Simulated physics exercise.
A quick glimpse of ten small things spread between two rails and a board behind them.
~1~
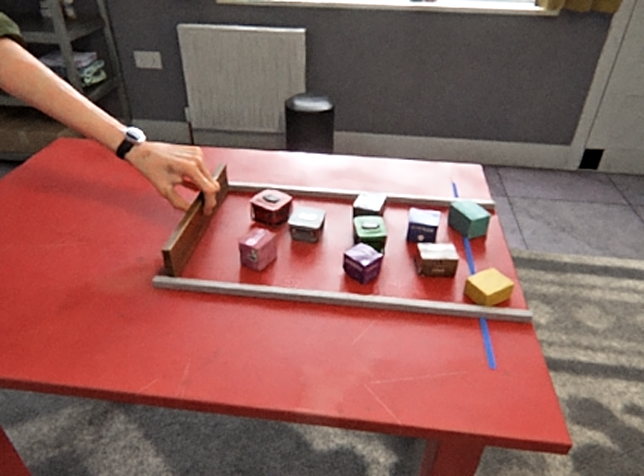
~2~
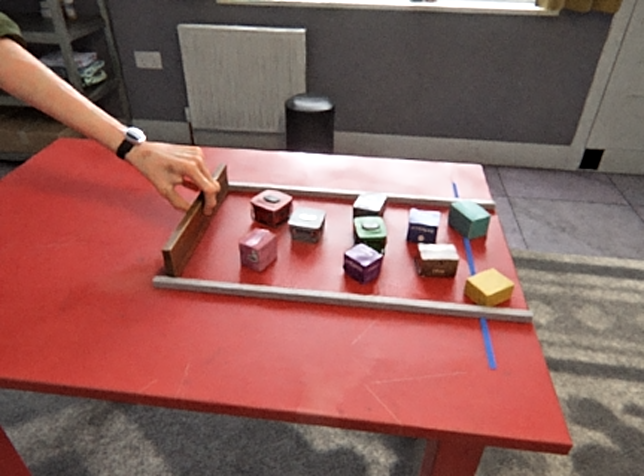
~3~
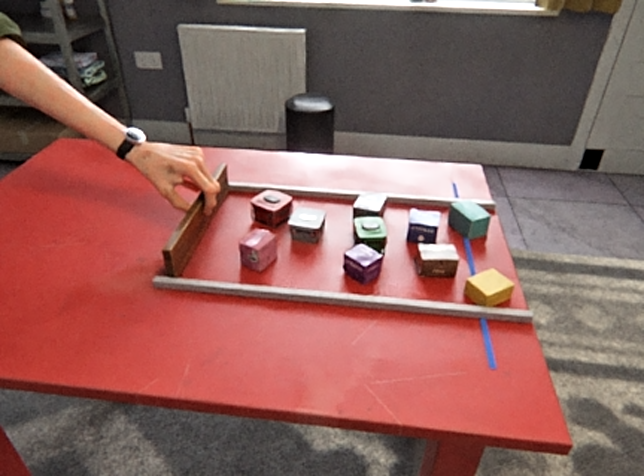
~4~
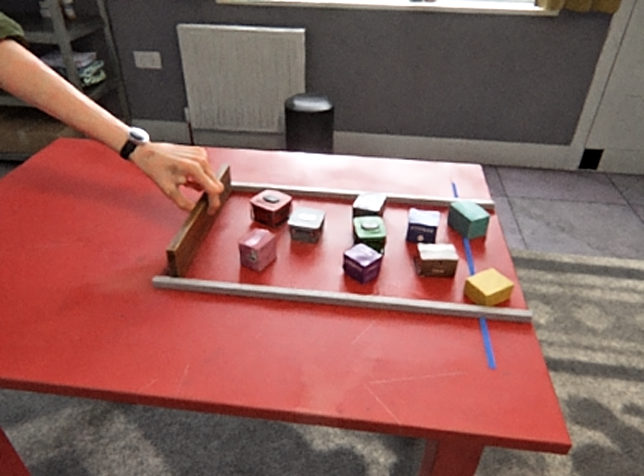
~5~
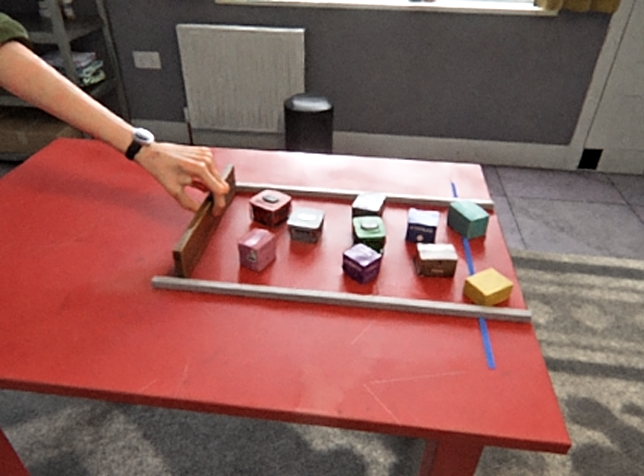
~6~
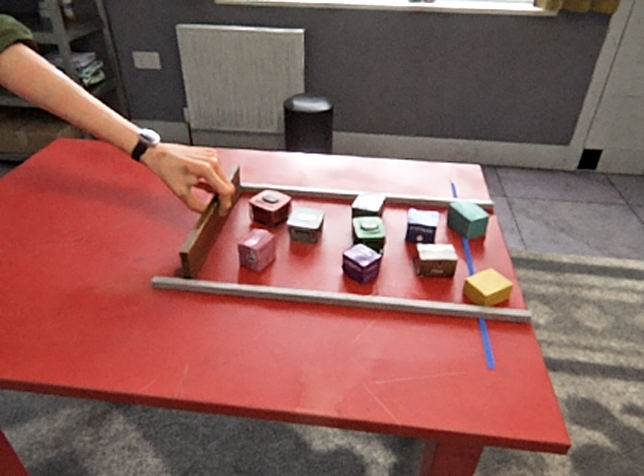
Wooden board held by a hand sliding slightly right between two rails on a red table, small colourful boxes sitting still.
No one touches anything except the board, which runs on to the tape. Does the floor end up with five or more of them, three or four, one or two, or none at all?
Most likely no fewer than five will tumble off the end.
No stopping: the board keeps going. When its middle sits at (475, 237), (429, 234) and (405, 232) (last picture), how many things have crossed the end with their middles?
6, 1, 0.
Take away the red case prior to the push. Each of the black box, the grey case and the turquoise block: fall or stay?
Black box still up, grey case still up, turquoise block down.
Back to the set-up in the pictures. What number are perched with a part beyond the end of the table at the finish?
That comes to 1 of them.
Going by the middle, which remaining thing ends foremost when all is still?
Purple box ends nearest.
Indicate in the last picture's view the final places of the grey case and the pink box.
About (486, 246), and the other about (488, 266).
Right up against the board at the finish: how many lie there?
4 touch it.
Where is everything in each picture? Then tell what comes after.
In the first frame, yellow block (488, 288); turquoise block (469, 219); brown box (437, 260); board (200, 215); tape (469, 252).
In the second frame, turquoise block (469, 219); purple box (362, 264).
In the third frame, brown box (437, 261); red case (272, 208).
In the fourth frame, yellow block (488, 289); blue box (423, 227).
In the fifth frame, turquoise block (468, 219); board (210, 216).
In the sixth frame, yellow block (487, 289); turquoise block (467, 219); brown box (435, 261); board (215, 217); tape (467, 252).
A little later, none off yet; yellow block at rest near (487, 289); turquoise block at rest near (467, 219); brown box at rest near (435, 261).
Next, none off yet; yellow block at rest near (490, 290); turquoise block moving near (472, 218); brown box shifted about its own width near (471, 264).
When it is over, the number that fall off is five or more; down, black box, green case, blue box, brown box and turquoise block.
